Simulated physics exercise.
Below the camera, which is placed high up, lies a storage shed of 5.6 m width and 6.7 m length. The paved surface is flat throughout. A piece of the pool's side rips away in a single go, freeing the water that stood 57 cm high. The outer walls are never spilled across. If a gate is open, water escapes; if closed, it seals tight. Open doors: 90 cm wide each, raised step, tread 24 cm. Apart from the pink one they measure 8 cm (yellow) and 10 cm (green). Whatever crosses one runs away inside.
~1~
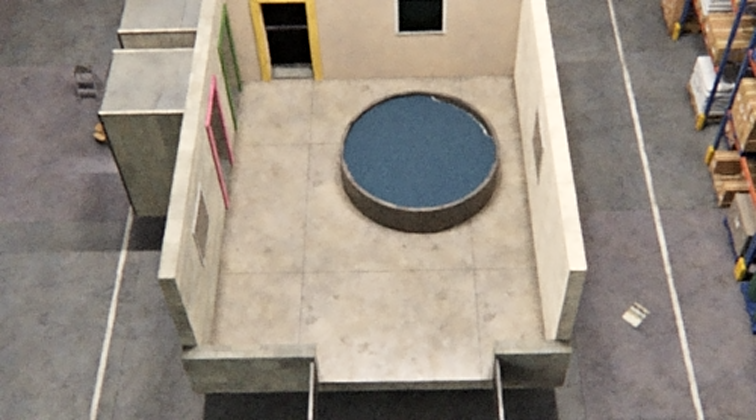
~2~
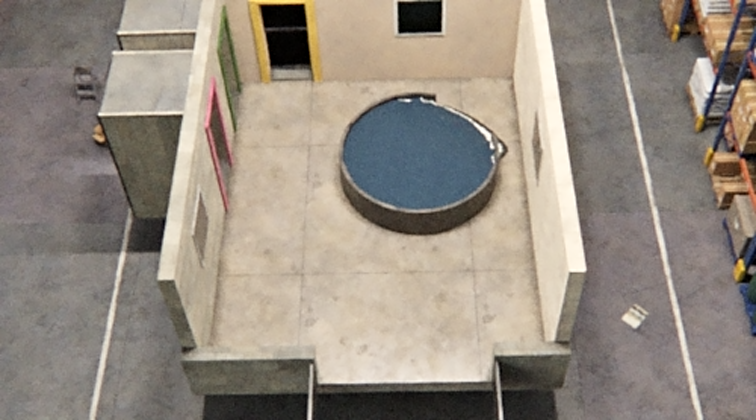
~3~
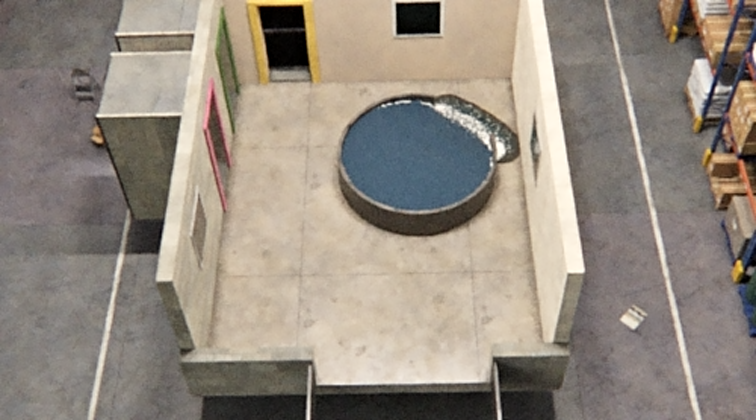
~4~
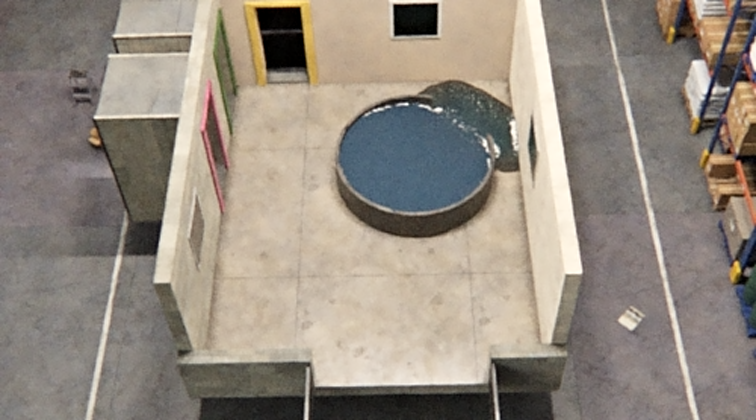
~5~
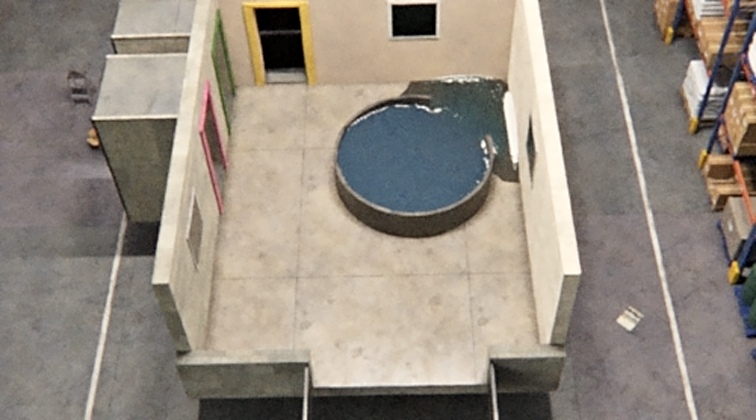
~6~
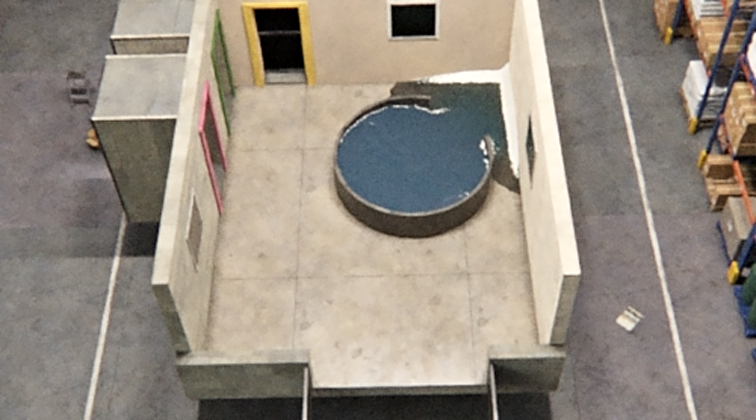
A roofless, pale-walled storage shed stands on a flat grey paved floor, seen from high above, with loaded shelves at the right. Inside, a round pool of blue water sits right of centre, with a yellow-edged doorway and dark window behind and pink and green doorways at the left. The pool's far side breaks open, and water pours out, spreading across the back corner to the walls, while the view barely shifts.
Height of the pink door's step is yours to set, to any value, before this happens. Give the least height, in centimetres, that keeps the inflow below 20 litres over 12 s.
About 7 cm.
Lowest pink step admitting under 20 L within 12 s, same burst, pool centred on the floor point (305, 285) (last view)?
Then close to 9.0 cm.
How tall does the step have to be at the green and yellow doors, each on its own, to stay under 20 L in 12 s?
About 23 cm at green and 8.0 cm at yellow.
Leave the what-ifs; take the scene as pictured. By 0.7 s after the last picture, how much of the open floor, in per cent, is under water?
I'd say near 15 percent.
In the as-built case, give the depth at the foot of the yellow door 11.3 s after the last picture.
Some 8.0 centimetres.
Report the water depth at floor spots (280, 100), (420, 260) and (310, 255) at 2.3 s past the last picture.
Roughly 5, 0 and 0 cm, in turn.
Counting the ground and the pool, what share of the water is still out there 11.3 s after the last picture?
Water still present: Approx. 78 %.
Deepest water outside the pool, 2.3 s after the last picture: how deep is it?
Roughly 40 cm.
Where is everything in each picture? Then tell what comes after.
The first picture shows the pool at (419, 151) is whole and still, 57 cm deep; the pink door at (220, 148) is dry.
In the second picture, the gap is on the far side, the front 0.3 m out at (503, 148); the back of the pool holds 57 cm.
In the third picture, the gap is on the far side, the front 0.7 m out at (516, 139); the back of the pool holds 57 cm.
In the fourth picture, water pours out on the far side and has run 1.2 m, to (460, 84); about 8 cm deep outside, 57 cm at the back.
In the fifth picture, the front is at (496, 80), 1.6 m from the gap on the far side; 3.1 m2 of floor is wet, 57 cm left at the back.
In the sixth picture, water pours out on the far side and has run 1.8 m, to (507, 80); about 10 cm deep outside, 57 cm at the back; the pink door at (214, 154), 4.7 m from the gap, is still 4.2 m from the nearest water.
Then, 0.7 s after the last picture water covers 15 % of the floor, deepest (58 cm) near (507, 80); it has not reached the pink door.
Then, 2.3 s after the last picture water covers 45 % of the floor, deepest (40 cm) near (499, 86); it has not reached the pink door.
Then, 11.3 s after the last picture water covers 100 % of the floor, deepest (12 cm) near (502, 112); 7 cm at the pink door, 0 litres in over its 18 cm step.
At the pink door as built, the water peaked near 12 cm, 2.9 s after the last picture.
With a step of 6 cm, 31 litres would have come in within the 12 s; with 8 cm, 12 litres. So under 20 litres takes about 7 cm.
